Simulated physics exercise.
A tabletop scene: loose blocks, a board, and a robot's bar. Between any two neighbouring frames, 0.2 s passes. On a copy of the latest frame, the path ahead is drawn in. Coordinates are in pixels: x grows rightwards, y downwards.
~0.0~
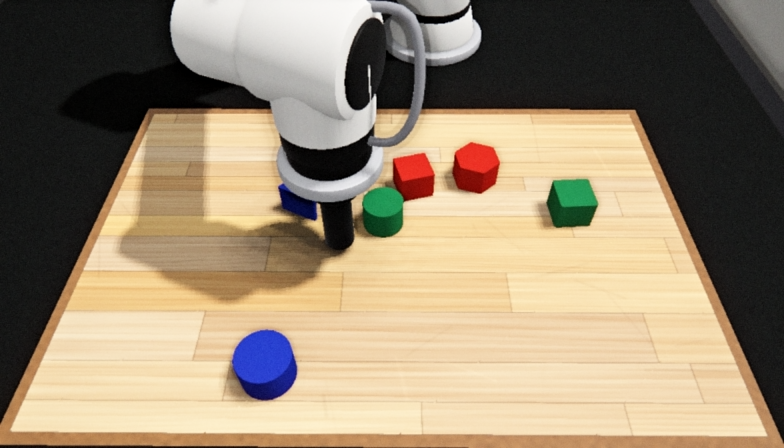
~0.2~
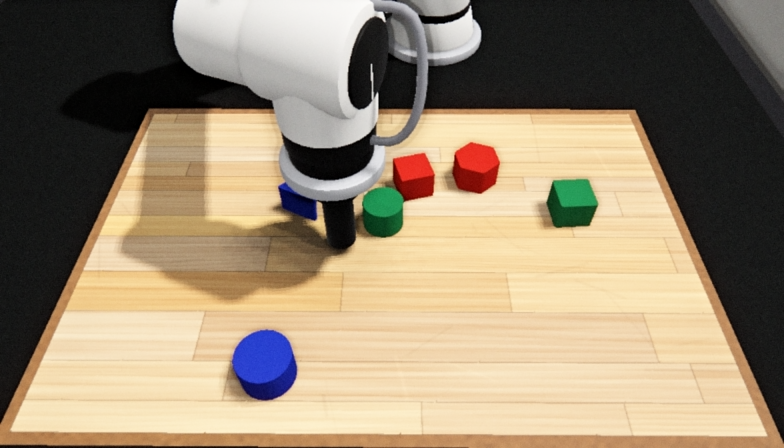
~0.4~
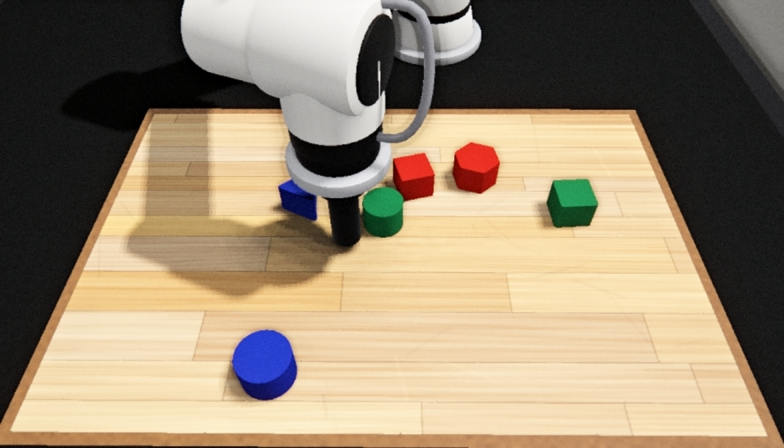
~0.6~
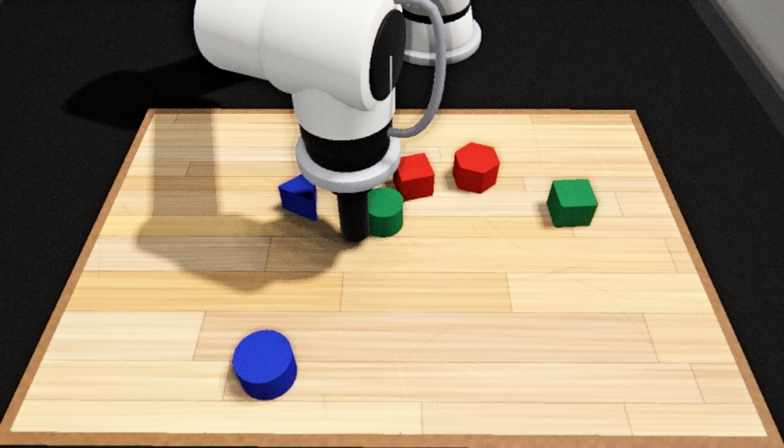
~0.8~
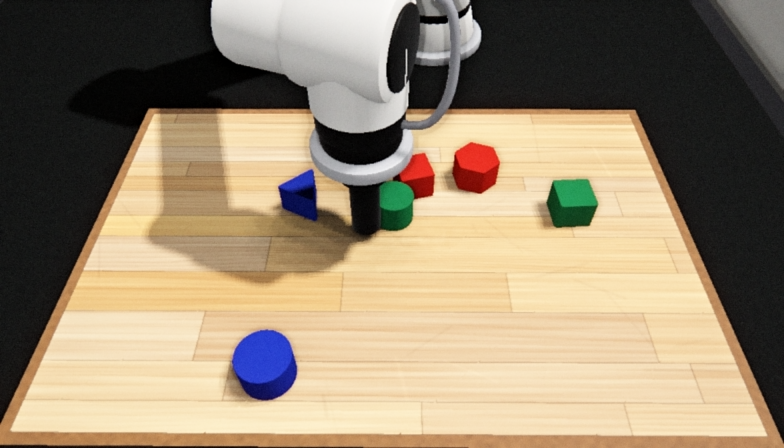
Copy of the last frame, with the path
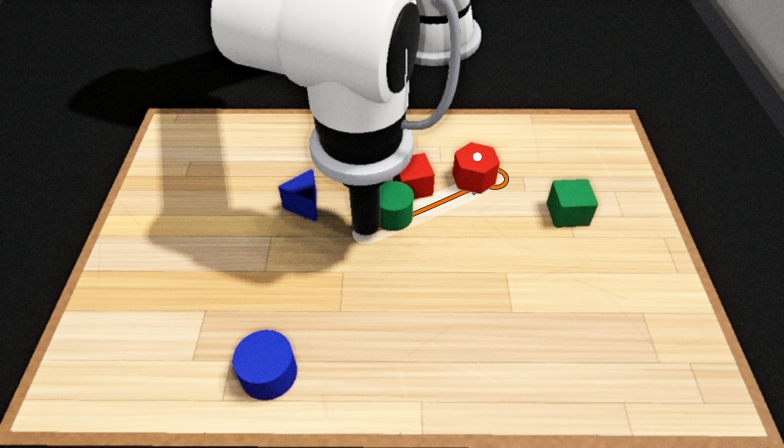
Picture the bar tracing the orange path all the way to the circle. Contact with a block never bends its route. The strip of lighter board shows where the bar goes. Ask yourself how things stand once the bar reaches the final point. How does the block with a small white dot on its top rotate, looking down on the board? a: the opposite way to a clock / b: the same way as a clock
b - the same way as a clock.
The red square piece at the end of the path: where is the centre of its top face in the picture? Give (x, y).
My best guess is (437, 147).
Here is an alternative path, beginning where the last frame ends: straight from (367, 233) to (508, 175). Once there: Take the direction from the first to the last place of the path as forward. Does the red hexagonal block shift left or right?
Heads left.
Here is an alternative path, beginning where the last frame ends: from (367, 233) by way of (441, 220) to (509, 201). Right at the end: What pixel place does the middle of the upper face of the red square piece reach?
Around pixel (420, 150).
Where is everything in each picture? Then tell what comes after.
In the first frame, lower end of the bar at (340, 239), tops of blocks, blue triangular block hidden, green cylinder at (383, 201), red square piece at (414, 166), red hexagonal block at (477, 157).
In the second frame, bar at (342, 238), blocks as before.
In the third frame, bar at (347, 236), blocks as before.
In the fourth frame, bar at (355, 231), blocks as before.
In the fifth frame, bar at (366, 225), blue triangular block at (301, 184), green cylinder at (393, 195), red square piece at (414, 166), red hexagonal block at (477, 157).
The drawn path runs in a line from (367, 233) to (493, 178); the dot is on the red hexagonal block.
What follows on the original path. One third of the way, bar at (414, 206); green cylinder at (441, 177); red square piece at (432, 152), turned 70° anticlockwise.
Two thirds of the way, bar at (457, 188); green cylinder at (478, 157); red square piece at (437, 147), turned 105° anticlockwise; red hexagonal block at (505, 138).
At the end, bar at (495, 170); blue triangular block not moved; green cylinder at (499, 135); red square piece at (437, 147), turned 105° anticlockwise; red hexagonal block at (522, 116), turned 50° clockwise.
